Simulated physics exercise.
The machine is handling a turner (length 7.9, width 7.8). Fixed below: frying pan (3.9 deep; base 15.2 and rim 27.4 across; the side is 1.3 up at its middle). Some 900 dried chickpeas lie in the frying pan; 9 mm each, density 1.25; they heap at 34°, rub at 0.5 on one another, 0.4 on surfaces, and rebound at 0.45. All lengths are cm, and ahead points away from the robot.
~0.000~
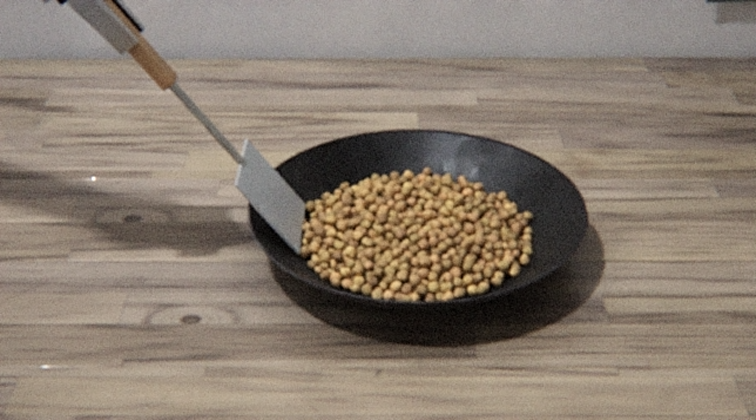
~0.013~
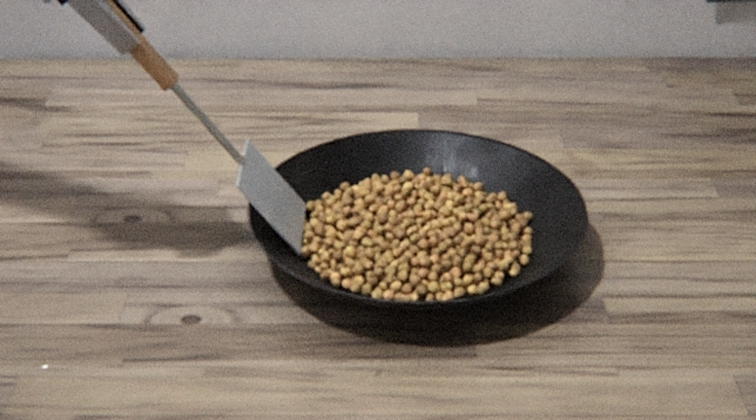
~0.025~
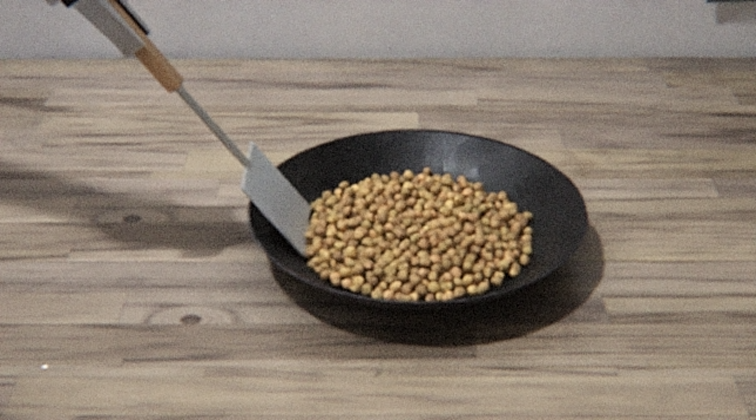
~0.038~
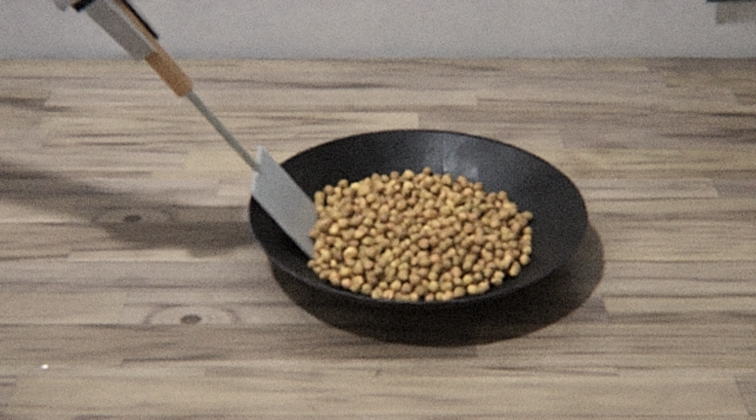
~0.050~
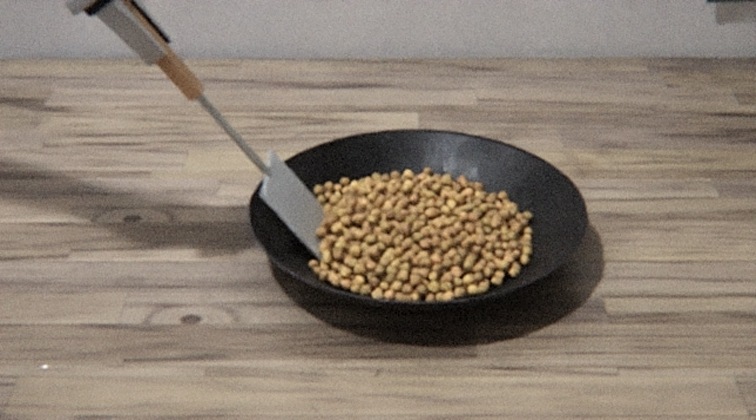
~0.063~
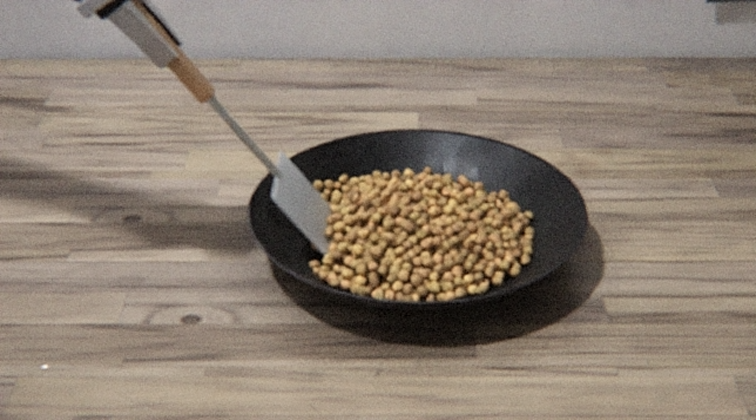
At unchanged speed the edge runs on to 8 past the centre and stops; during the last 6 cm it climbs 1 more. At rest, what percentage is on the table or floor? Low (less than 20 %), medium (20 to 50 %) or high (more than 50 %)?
Answer: Low; less than 20 % of the dried chickpeas finish on the table or floor.
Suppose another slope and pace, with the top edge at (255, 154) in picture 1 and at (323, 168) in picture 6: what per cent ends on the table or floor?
About 25 per cent.
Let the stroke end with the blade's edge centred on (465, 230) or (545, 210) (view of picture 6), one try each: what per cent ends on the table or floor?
Some 0 and 30 per cent.
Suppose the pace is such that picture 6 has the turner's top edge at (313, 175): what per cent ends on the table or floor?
About 30 per cent.
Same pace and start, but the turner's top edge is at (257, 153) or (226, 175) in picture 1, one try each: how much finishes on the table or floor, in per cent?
About 10 and 5 per cent.
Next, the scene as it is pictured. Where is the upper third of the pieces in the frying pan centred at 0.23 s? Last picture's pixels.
Around (494, 217).
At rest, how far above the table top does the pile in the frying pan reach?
Roughly 5.5 cm.
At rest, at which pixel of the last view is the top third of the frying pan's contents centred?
Near (533, 216).
After 0.14 s, sloping 54°, highest piece 7 above the table; 900 in the frying pan.
After 0.23 s, sloping 54°, highest piece 5 above the table; 900 in the frying pan.
After 0.47 s, sloping 54°, highest piece 6 above the table; 803 in the frying pan, 89 on the table or floor, 8 on the blade or in flight.
After 1.52 s, sloping 54°, highest piece 5 above the table; 800 in the frying pan, 100 on the table or floor.
In the end, 800 in the frying pan, 100 on the table or floor. That is 11 % on the table or floor.
